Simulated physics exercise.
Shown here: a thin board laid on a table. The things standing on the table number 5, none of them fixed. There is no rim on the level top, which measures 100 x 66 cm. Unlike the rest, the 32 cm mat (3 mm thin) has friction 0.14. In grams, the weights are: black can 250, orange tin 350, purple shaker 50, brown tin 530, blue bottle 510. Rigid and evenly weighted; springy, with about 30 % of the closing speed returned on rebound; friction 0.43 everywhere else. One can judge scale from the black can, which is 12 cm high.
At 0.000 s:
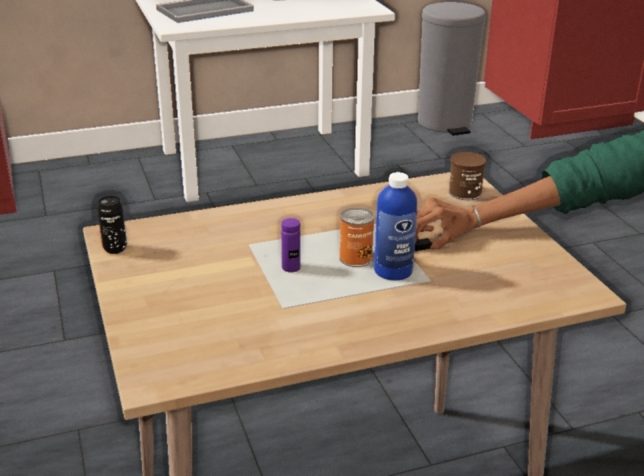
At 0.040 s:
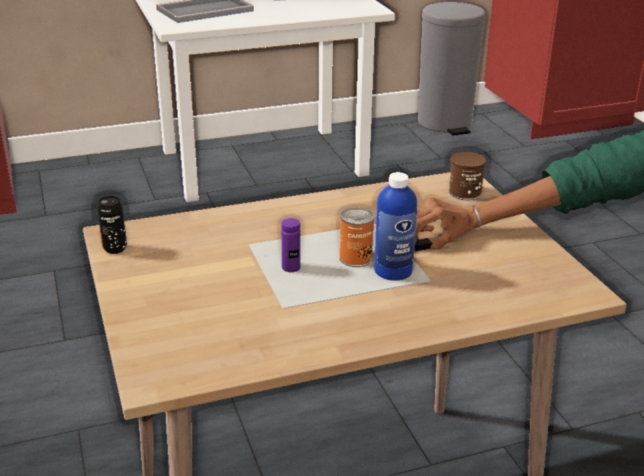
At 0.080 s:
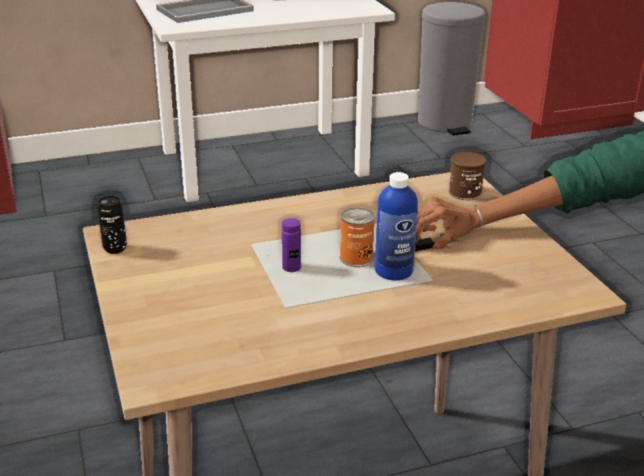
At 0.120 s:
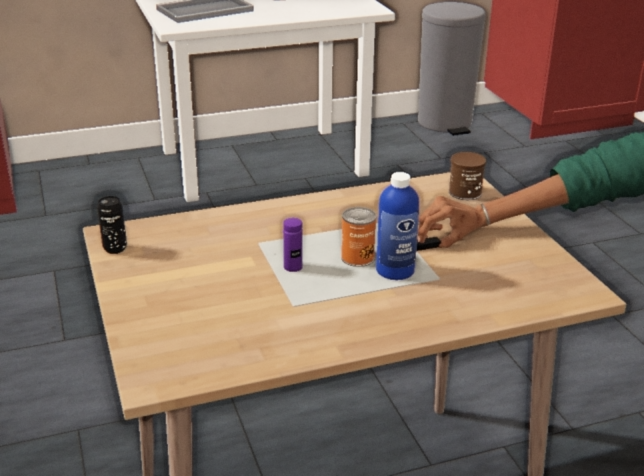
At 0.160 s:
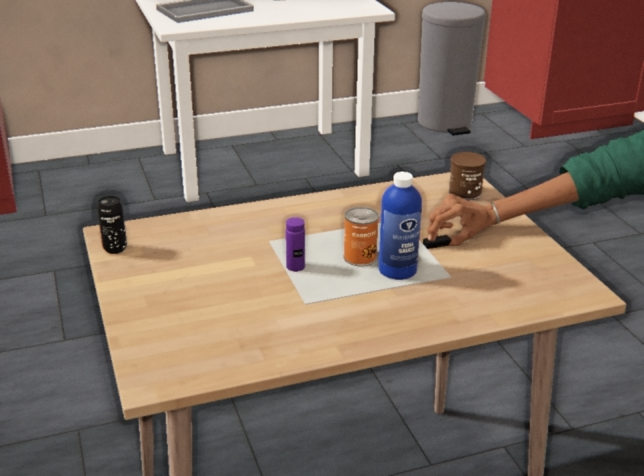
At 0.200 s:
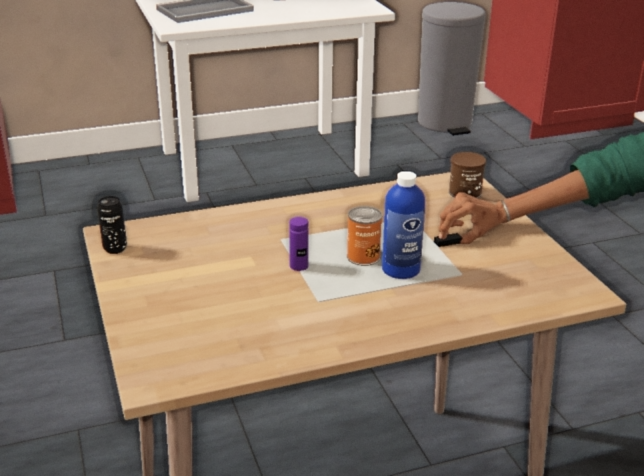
In this clip, a hand at the right of a wooden table slowly pulls a pale mat to the right, and the purple shaker, orange tin and blue bottle on it shift slightly rightward, while a black can and brown tin stay still.
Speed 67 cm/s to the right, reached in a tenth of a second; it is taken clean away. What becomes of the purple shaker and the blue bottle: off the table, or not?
As I see it, the purple shaker is left on the table; the blue bottle leaves the table.
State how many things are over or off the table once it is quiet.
2 of them.
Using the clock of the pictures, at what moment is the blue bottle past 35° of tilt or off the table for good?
I'd say around the 0.9 s mark.
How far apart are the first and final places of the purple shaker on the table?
Net shift near 4 cm.
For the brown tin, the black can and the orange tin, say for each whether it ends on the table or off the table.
Final state - the brown tin stays within bounds; the black can stays within bounds; the orange tin ends out of bounds.
By 0.50 s, mat pulled 27 cm; blue bottle 15 cm from its spot near (460, 215); purple shaker tilted 3° near (306, 244); orange tin 15 cm from its spot.
By 0.80 s, mat pulled 48 cm; blue bottle 35 cm from its spot near (543, 201); purple shaker 4 cm from its spot near (308, 244); orange tin 35 cm from its spot.
By 1.10 s, mat pulled 68 cm; orange tin and blue bottle now off the table; purple shaker 4 cm from its spot near (308, 244).
By 1.40 s, mat pulled 82 cm; purple shaker 4 cm from its spot near (308, 244).
When it is over (2.1 s), off the table, orange tin and blue bottle; the other 3 within 6 cm of the start. End places, in pixels of the last picture, purple shaker near (308, 244).
